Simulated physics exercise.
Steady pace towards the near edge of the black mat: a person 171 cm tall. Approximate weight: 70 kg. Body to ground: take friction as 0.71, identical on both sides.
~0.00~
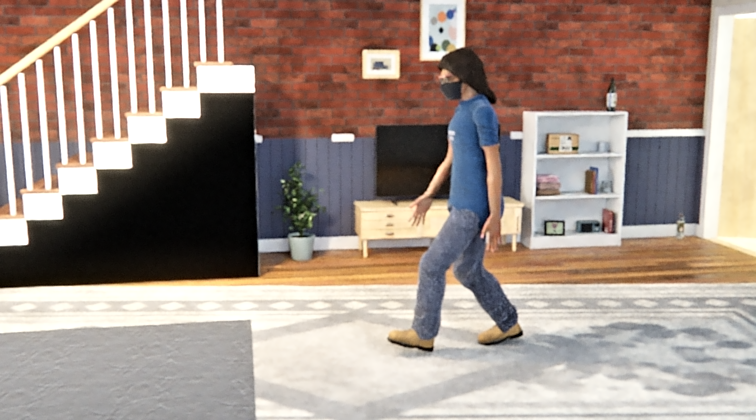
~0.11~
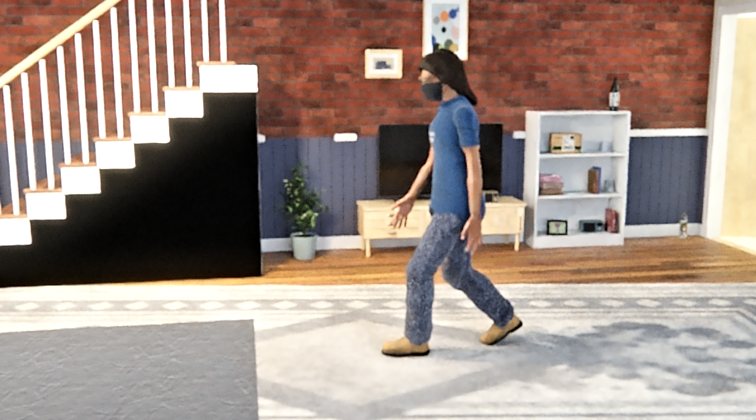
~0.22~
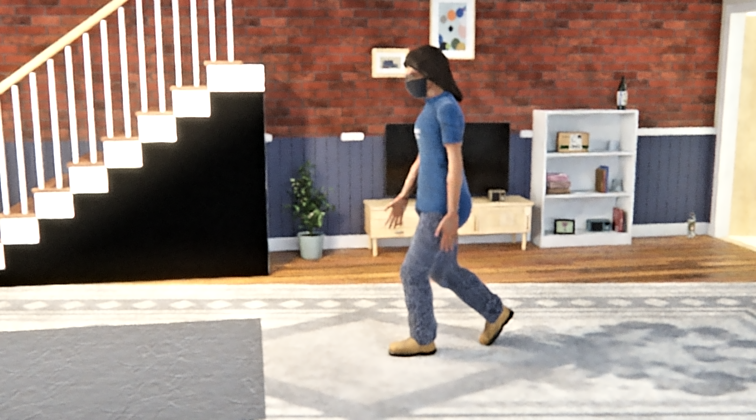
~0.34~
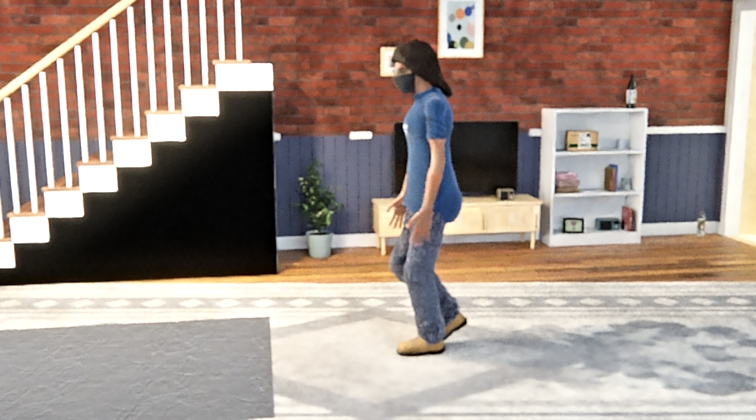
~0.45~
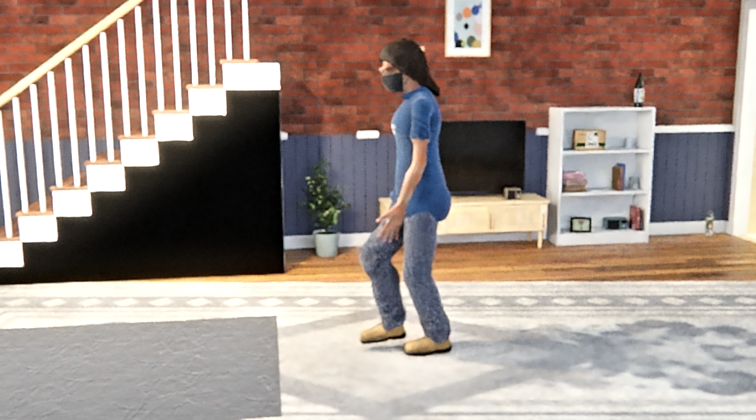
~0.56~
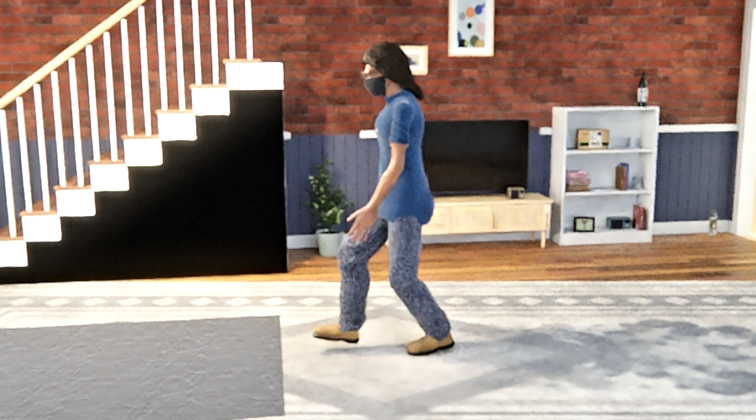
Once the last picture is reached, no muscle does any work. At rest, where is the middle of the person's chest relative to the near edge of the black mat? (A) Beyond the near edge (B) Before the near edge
(A) Beyond the near edge.
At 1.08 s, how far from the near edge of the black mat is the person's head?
Roughly 15 cm past.
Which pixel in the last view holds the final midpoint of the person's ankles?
Roughly at (361, 337).
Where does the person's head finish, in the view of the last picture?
The head ends at about (199, 322).
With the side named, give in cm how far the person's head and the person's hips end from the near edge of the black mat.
Person's head past by 50 cm, person's hips short by 10 cm.
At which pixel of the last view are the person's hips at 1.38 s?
Roughly at pixel (296, 296).
After 0.83 s the person's chest is 38 cm short of the near edge of the black mat, near (350, 192) in the last picture's view; the person's hips 43 cm short of the near edge of the black mat.
After 1.08 s the person's chest is 12 cm short of the near edge of the black mat, near (301, 239) in the last picture's view; the person's hips 28 cm short of the near edge of the black mat.
After 1.38 s the person's chest is 25 cm past the near edge of the black mat, near (237, 293) in the last picture's view.
At rest, 2.9 s, person's hips stop short of the near edge of the black mat; person's head crosses the near edge of the black mat; person's chest crosses the near edge of the black mat.
